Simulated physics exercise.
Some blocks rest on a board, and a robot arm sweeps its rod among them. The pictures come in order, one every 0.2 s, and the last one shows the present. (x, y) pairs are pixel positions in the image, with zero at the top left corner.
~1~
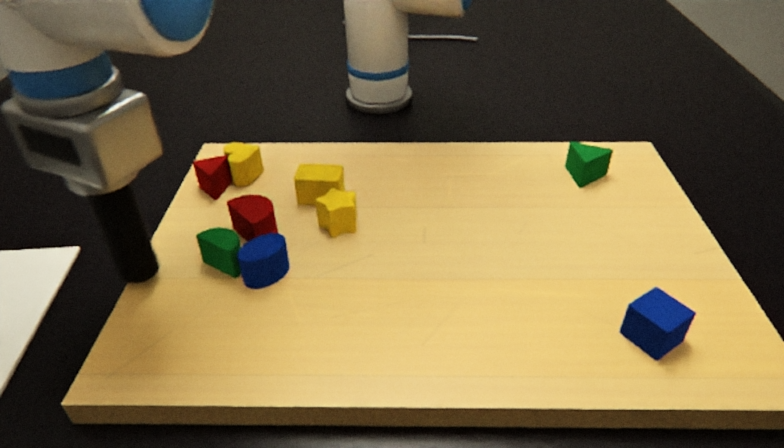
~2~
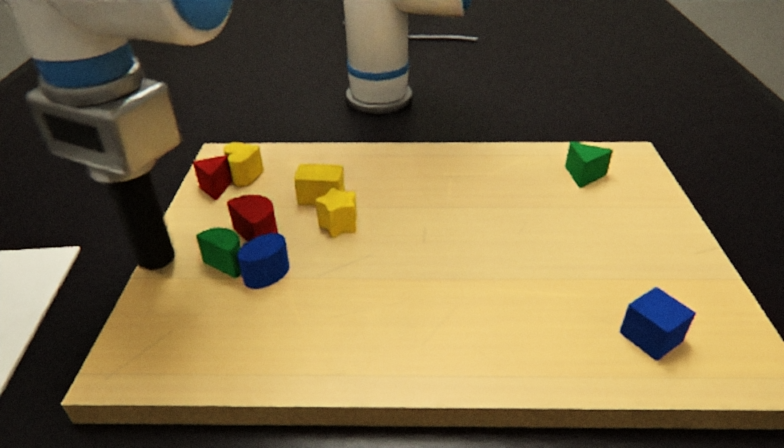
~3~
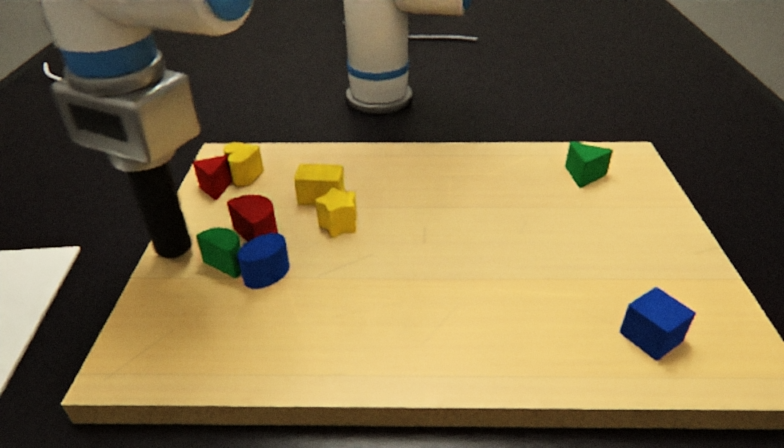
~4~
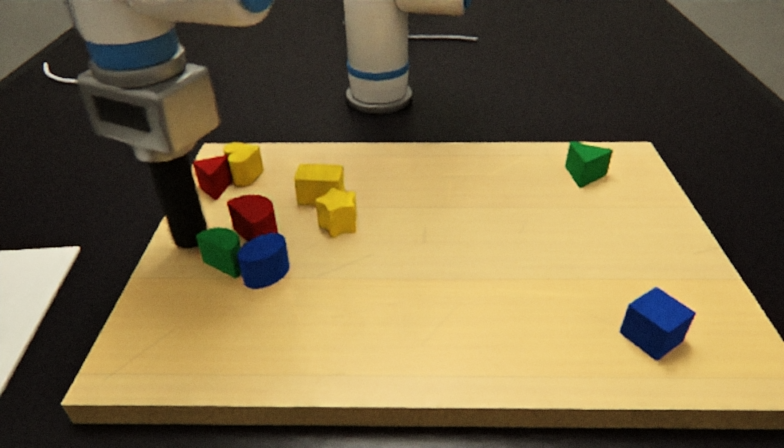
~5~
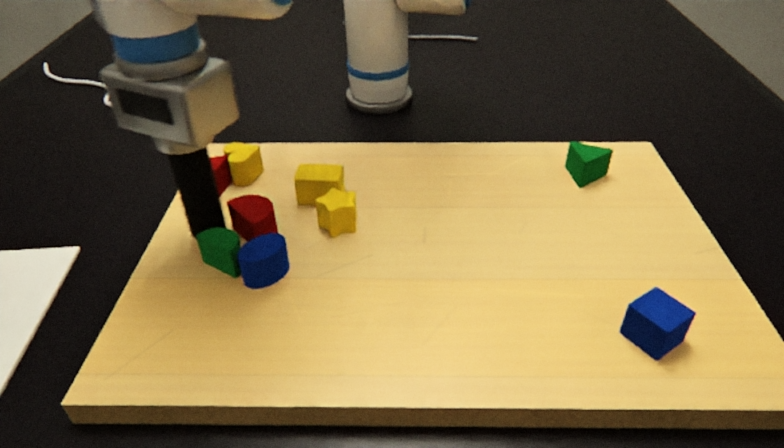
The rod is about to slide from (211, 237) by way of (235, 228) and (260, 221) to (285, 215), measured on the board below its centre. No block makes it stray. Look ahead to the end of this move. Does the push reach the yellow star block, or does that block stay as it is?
It keeps its position.
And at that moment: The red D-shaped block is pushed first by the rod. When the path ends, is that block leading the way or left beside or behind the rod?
It falls back or aside.
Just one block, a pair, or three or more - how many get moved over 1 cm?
The push moves one block more than 1 cm.
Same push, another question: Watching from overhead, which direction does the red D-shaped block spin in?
Bird's-eye view: Clockwise.
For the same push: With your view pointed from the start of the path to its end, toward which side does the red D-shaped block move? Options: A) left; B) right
I choose B.
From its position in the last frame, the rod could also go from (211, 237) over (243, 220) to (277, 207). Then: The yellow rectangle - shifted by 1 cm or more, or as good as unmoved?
The block stays on its spot.
On the path given first. Halfway along, rod (247, 216); red D-shaped block (272, 203), turned 55° clockwise.
At the end, rod (283, 208); red D-shaped block (294, 205), turned 95° clockwise; yellow star block still.
